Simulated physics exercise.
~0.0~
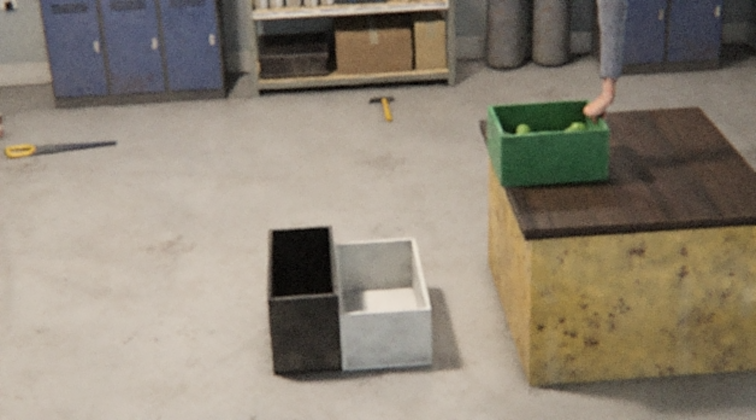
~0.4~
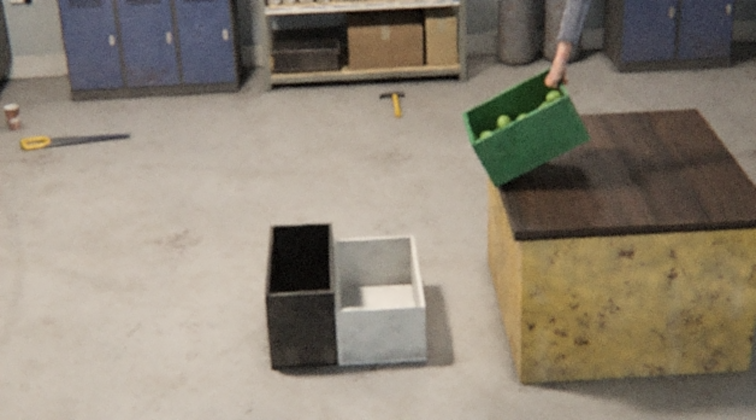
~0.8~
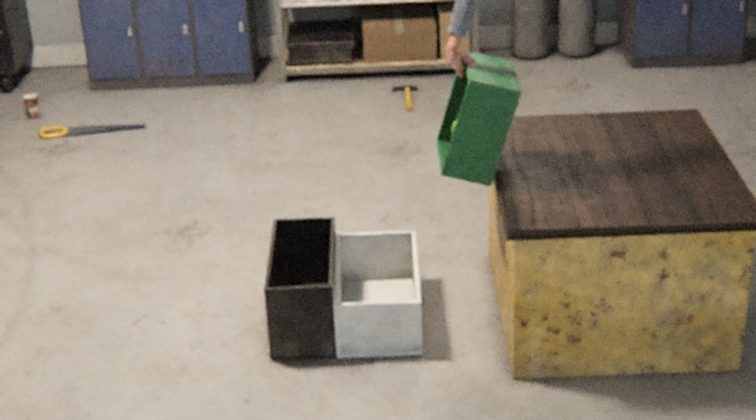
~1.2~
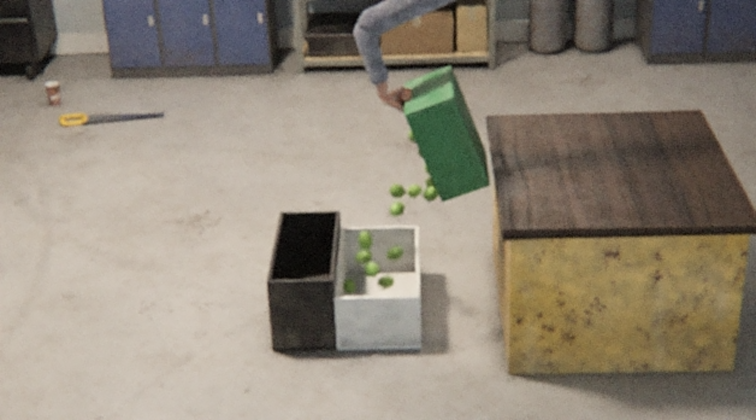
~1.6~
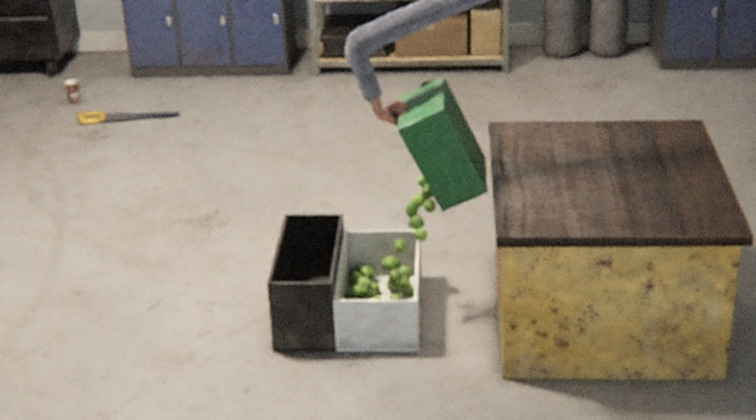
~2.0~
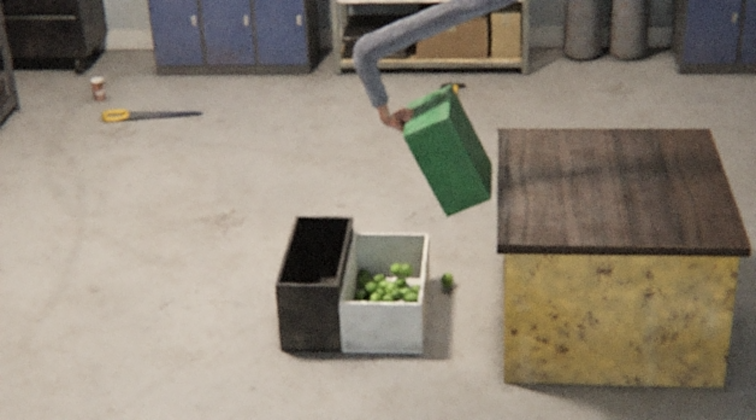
A hand tips a green crate, pouring limes into the white box, with one landing outside.
